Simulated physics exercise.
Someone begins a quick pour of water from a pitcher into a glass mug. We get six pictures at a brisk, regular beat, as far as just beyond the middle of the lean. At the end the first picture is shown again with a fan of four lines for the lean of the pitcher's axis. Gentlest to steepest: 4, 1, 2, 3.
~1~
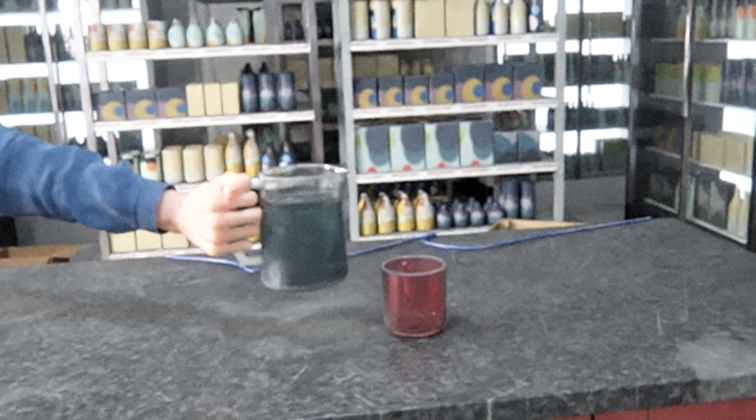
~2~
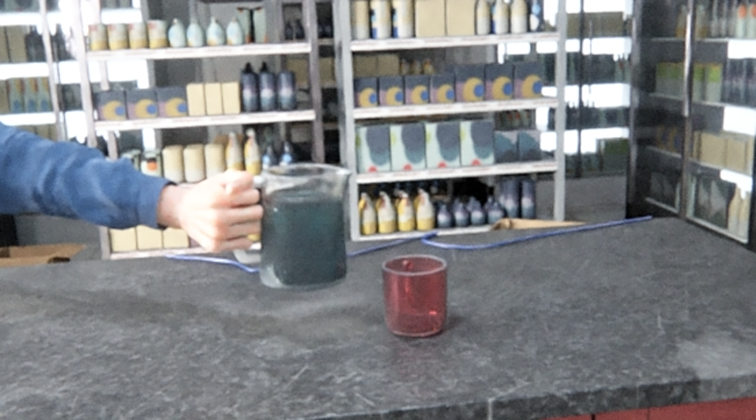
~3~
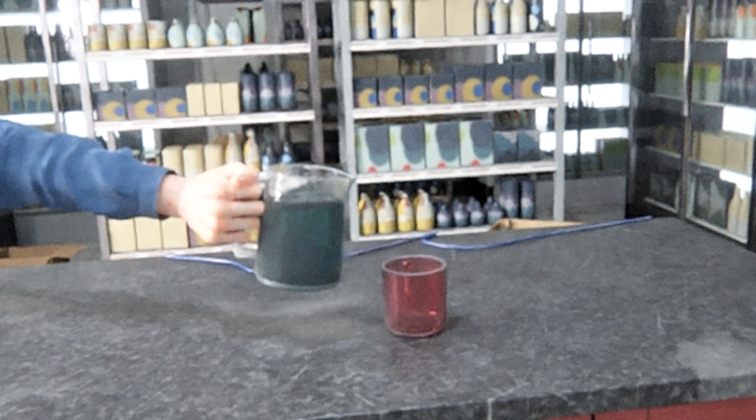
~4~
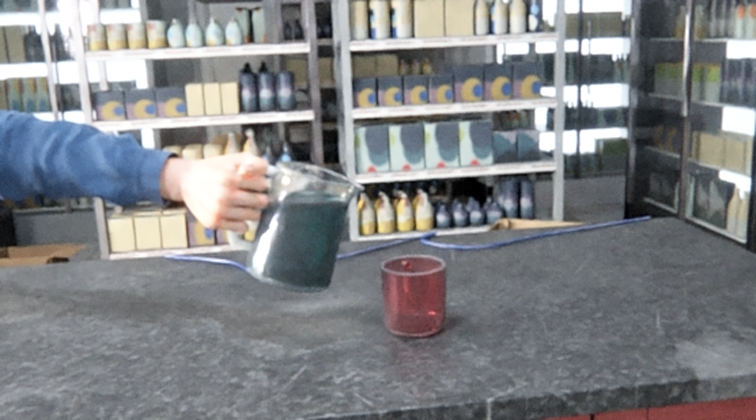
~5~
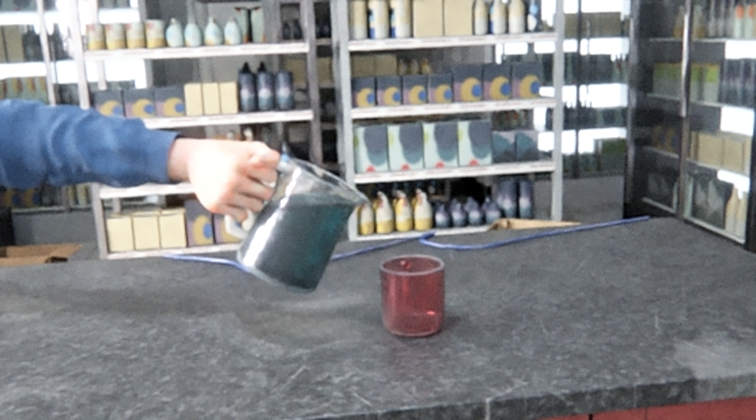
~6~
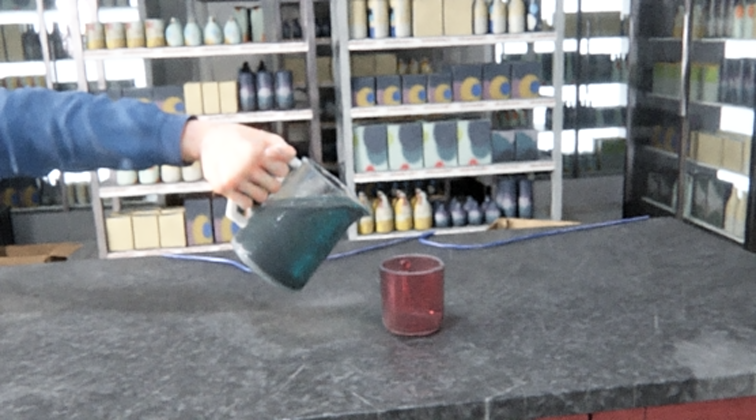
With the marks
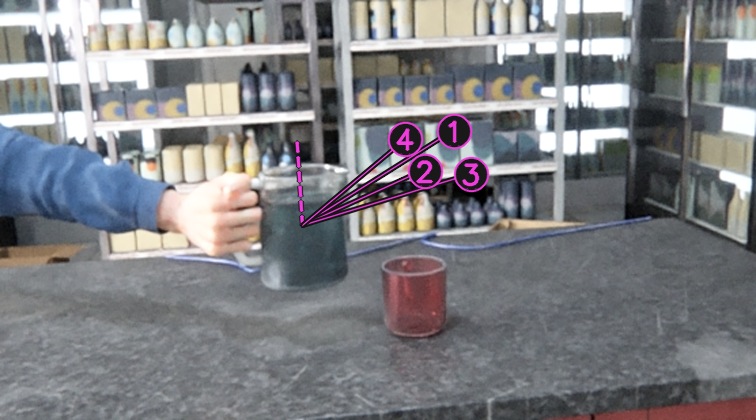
At a dark stone-look counter before shelves of bottles and boxes, a hand in a blue sleeve holds a glass pitcher of dark teal liquid left of a red glass mug, then tilts it progressively rightward, its lip lowering.
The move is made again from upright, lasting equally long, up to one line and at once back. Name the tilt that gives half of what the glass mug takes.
Best: 1.
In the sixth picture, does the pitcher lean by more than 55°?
No, it does not.
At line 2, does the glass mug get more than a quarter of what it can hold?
Yes, clearly.
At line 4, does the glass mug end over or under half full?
Under half.
On the marked copy, 1 at (439, 139); 2 at (408, 176); 3 at (455, 178); 4 at (392, 150).
With 1, the glass mug ends with about 48 % of what it can hold.
With 2, the glass mug ends with about 73 % of what it can hold.
With 3, the glass mug ends with about 96 % of what it can hold; 3 % of the water is spilt.
With 4, the glass mug ends with about 27 % of what it can hold.
